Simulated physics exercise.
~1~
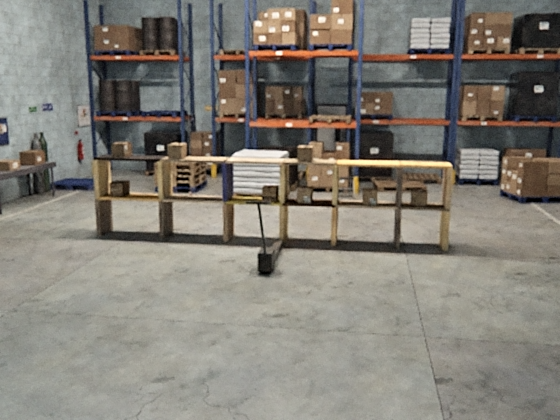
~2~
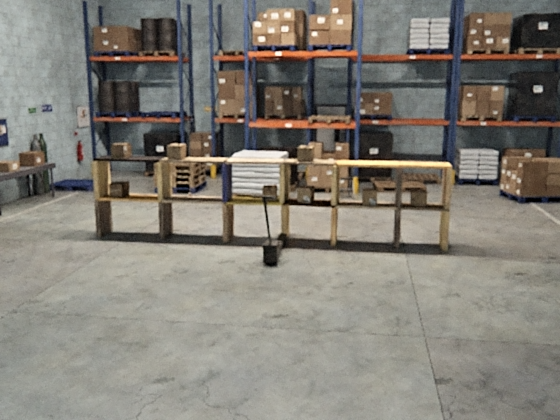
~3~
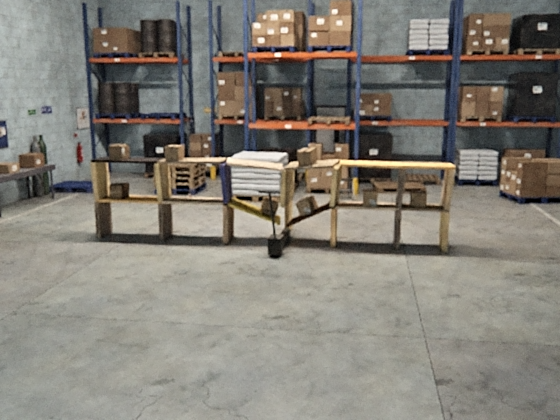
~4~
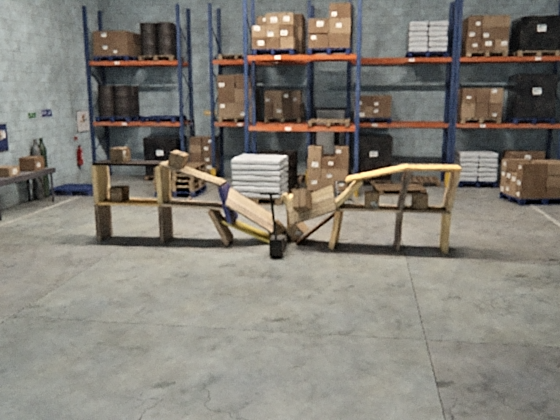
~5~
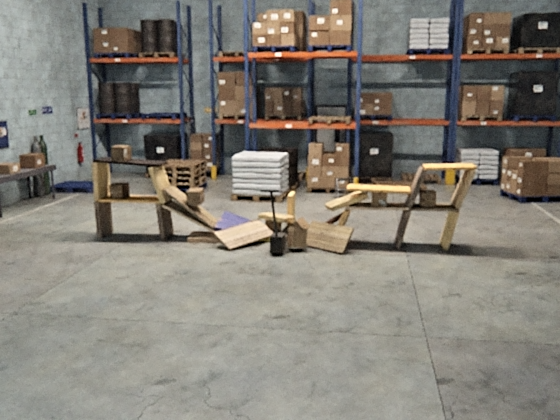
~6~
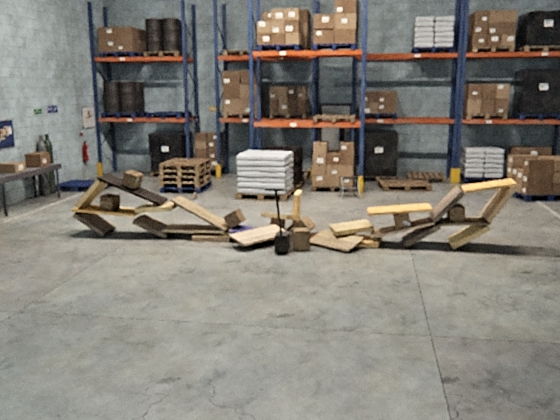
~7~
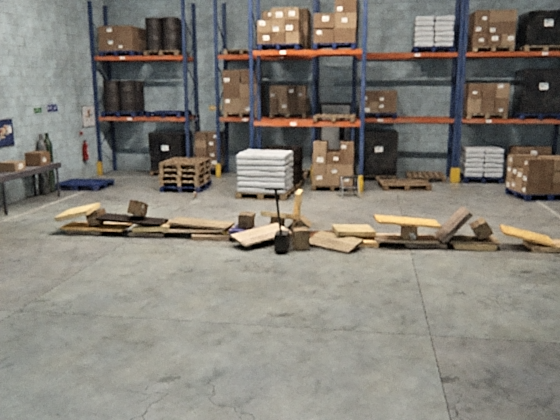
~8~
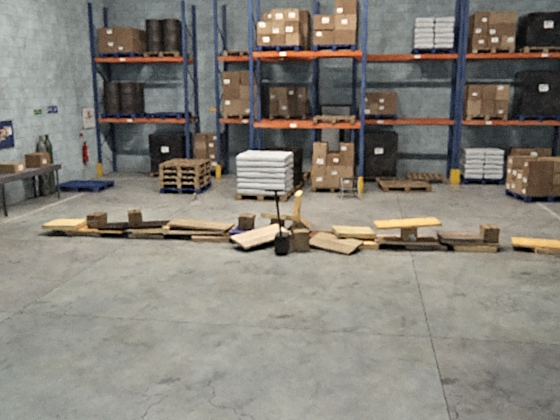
We see a long two-tier run of boards on timber uprights, loaded with cartons, in a warehouse as a small jack moves in at its middle; the centre sags and gives way, then the collapse spreads to both ends, leaving boards and cartons strewn low across the floor.
